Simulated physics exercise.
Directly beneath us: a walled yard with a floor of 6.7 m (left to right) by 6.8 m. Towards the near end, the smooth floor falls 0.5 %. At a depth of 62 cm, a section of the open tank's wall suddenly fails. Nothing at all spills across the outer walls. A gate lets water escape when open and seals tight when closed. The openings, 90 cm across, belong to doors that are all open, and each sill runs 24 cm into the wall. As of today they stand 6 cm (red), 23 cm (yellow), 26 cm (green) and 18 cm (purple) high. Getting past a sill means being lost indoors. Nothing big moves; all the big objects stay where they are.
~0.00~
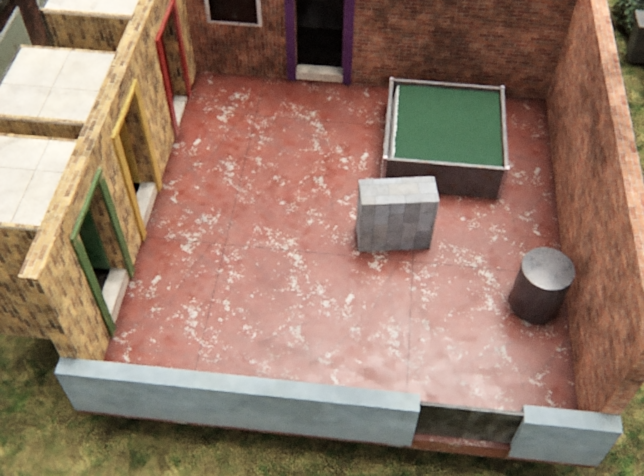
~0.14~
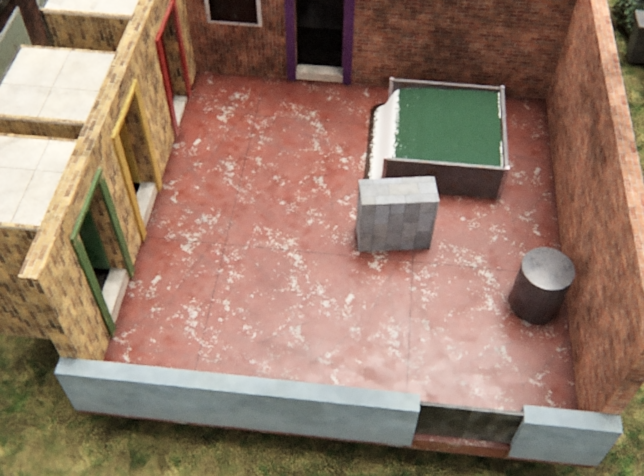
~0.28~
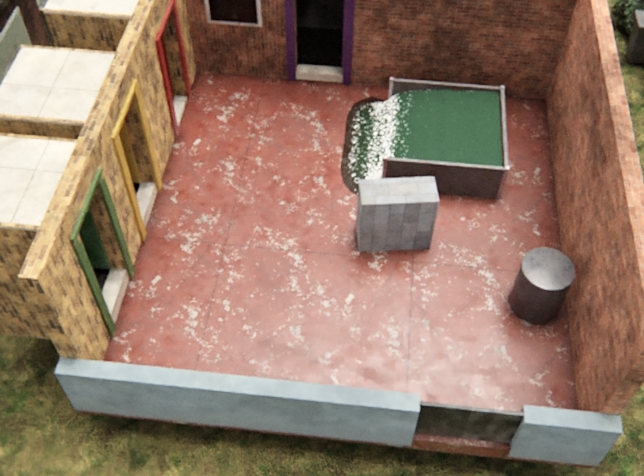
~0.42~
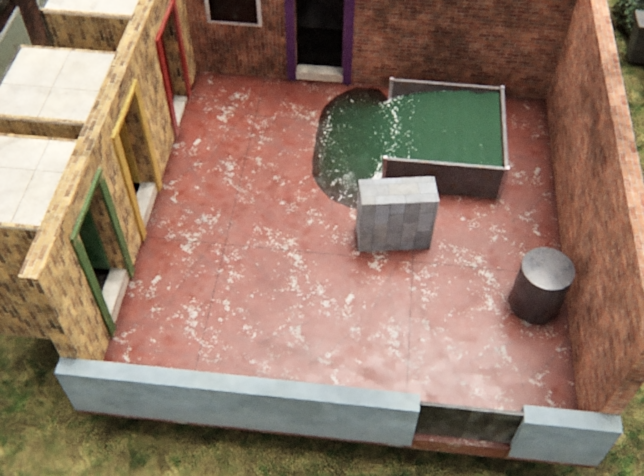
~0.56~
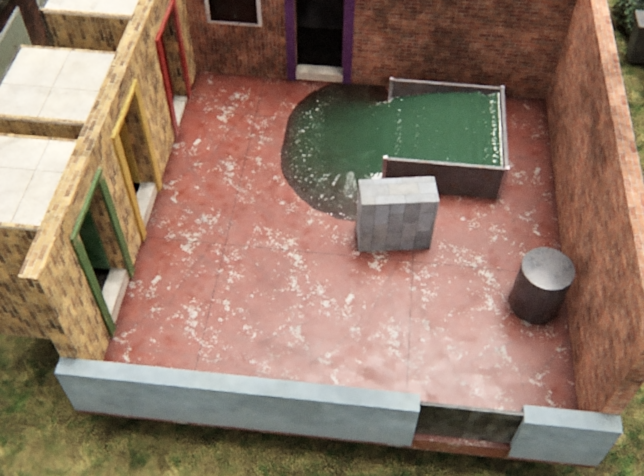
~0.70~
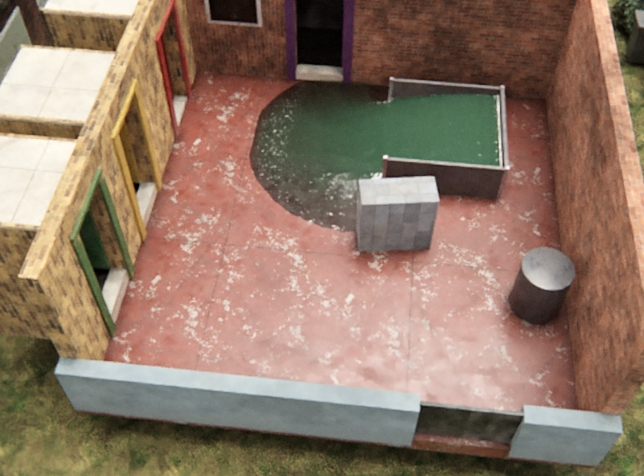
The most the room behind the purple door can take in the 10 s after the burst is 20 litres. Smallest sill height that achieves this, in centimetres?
9 cm.
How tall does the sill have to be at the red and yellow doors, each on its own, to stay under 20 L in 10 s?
Roughly 25 cm for the red door and roughly 13.5 cm for the yellow door.
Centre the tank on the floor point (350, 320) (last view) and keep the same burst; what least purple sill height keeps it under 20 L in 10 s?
Roughly 7.0 centimetres.
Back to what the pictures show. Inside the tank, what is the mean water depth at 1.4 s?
Average depth: Approx. 30 cm.
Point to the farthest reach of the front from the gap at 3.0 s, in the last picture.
In the last picture, around (95, 388).
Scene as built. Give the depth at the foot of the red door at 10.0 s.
Depth: Near 3.5 cm.
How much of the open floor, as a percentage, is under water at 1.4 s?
About 35 per cent.
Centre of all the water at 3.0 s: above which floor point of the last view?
My guess is close to (284, 156).
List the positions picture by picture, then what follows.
The first picture shows still water, 62 cm deep, in the open tank at (446, 125); the purple door at (320, 38) is dry.
In the second picture, water pours out at (388, 138) and has run 0.2 m, to a hidden place; about 8 cm deep outside, 62 cm at the back.
In the third picture, the front is at (346, 176), 0.7 m from the gap at (388, 139); 1.3 m2 of floor is wet, 62 cm left at the back.
In the fourth picture, the gap is at (388, 140), the front 1.2 m out at (317, 164); the back of the open tank holds 61 cm.
In the fifth picture, water pours out at (388, 140) and has run 1.7 m, to (286, 161); about 7 cm deep outside, 54 cm at the back.
In the sixth picture, water pours out at (388, 140) and has run 2.3 m, to (255, 161); about 6 cm deep outside, 52 cm at the back; water is at the purple door at (320, 38).
After 1.4 s water covers 35 % of the floor, deepest (26 cm) near (172, 149); 15 cm at the purple door, 0 litres in over its 18 cm sill.
After 3.0 s water covers 45 % of the floor, deepest (28 cm) near (179, 127); 10 cm at the purple door, 0 litres in over its 18 cm sill.
After 10.0 s water covers 85 % of the floor, deepest (14 cm) near (572, 368); 3 cm at the purple door, 0 litres in over its 18 cm sill.
At the purple door as built, the water arrived by 0.7 s and peaked near 15 cm at 1.6 s.
Run again over the same 10 s with other heights there, 30 litres in over 7.5 cm, 13 litres over 10 cm. The limit of 20 litres is kept from about 9 cm up.
